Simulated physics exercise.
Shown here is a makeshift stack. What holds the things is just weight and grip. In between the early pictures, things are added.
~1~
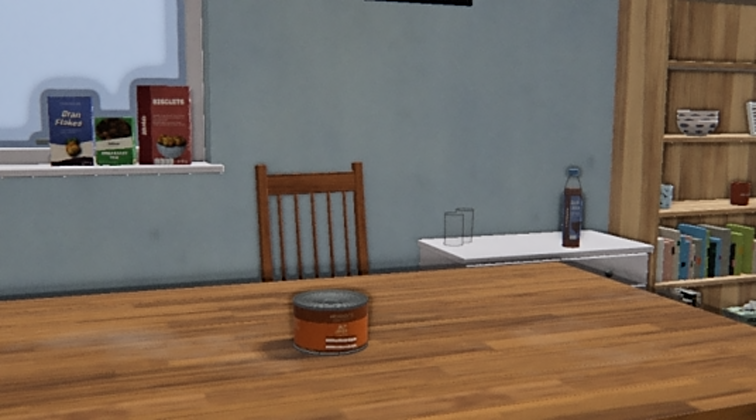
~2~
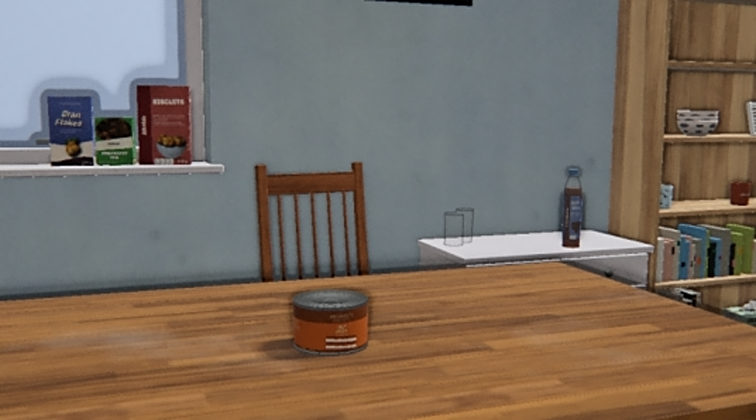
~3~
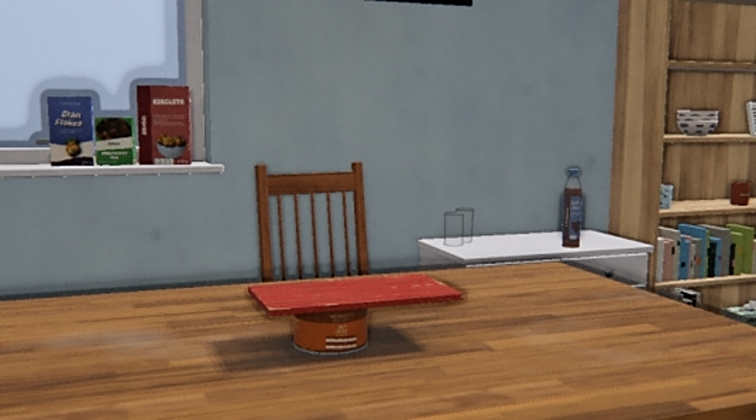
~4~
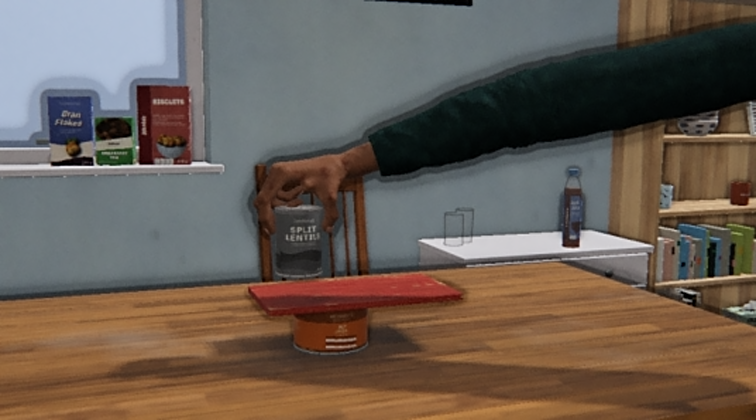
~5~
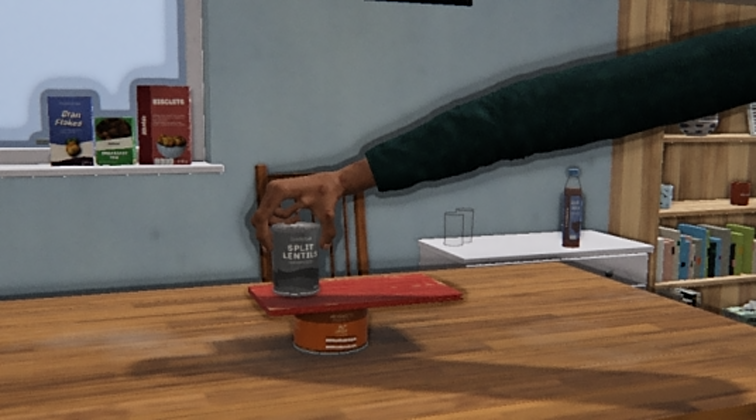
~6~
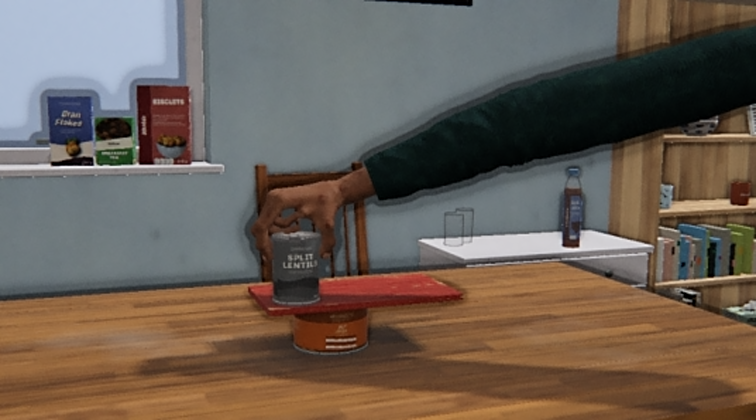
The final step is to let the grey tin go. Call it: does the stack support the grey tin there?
Yes, it does.
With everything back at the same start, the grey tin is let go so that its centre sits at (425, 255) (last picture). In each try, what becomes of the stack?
Well, it crumbles then.
Then, 0.50 s after the last picture, nothing has stirred.
Then, 1.00 s after the last picture, grey tin resting near (295, 269).
At rest, all 3 in place. Seen from the same camera at the end, grey tin near (295, 269). The stack holds.
